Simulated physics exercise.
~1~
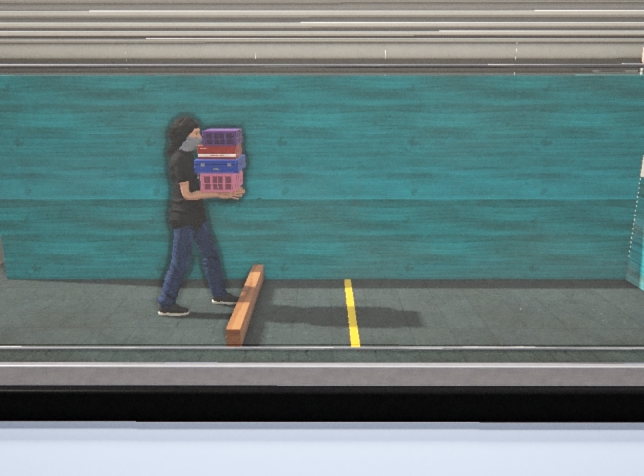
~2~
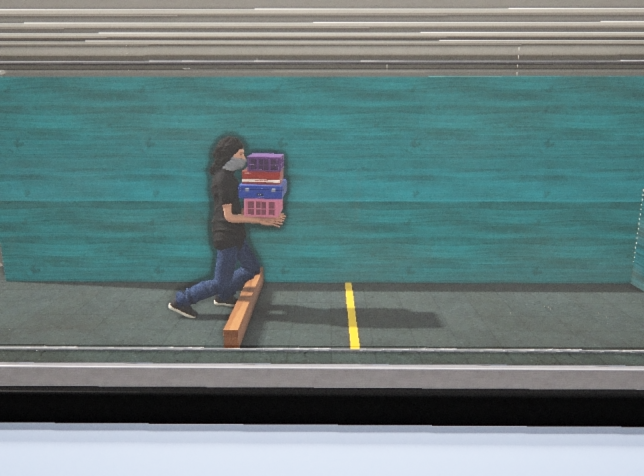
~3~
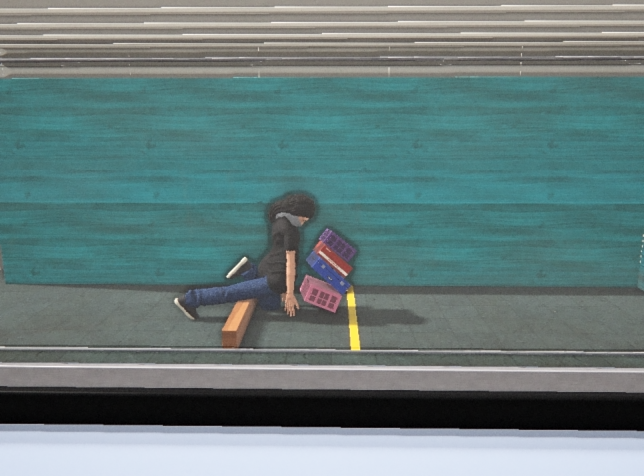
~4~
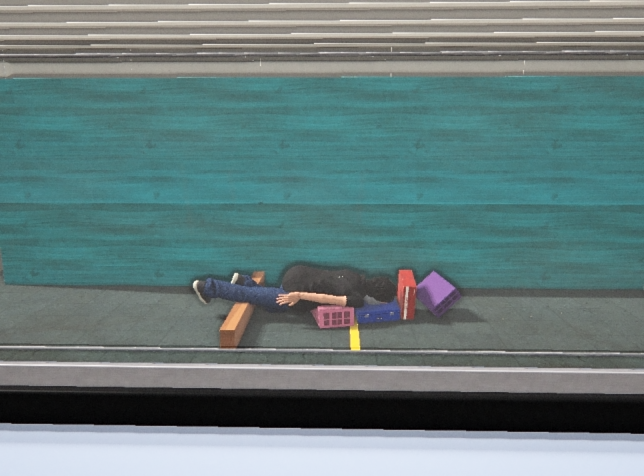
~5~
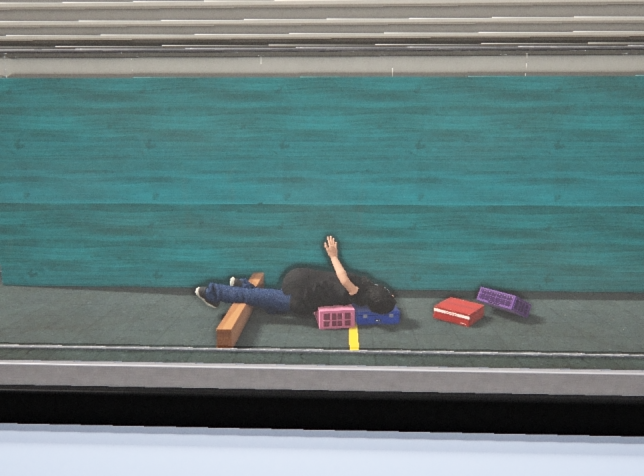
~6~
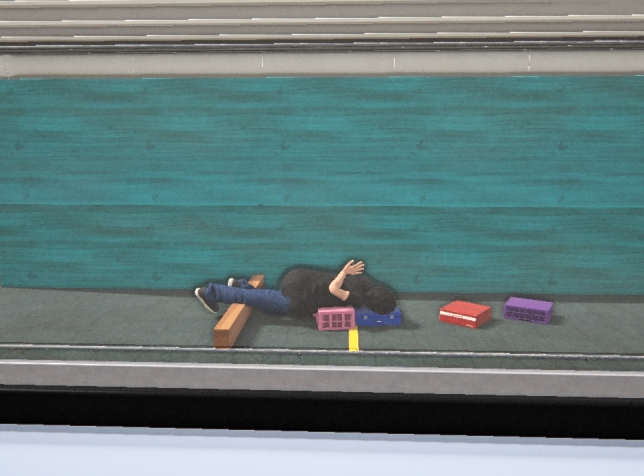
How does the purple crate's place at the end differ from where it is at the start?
At the start the purple crate is on top of the stack in the passenger's arms. At the end it lies on the floor well to the right, past the yellow line and beyond the red carton.
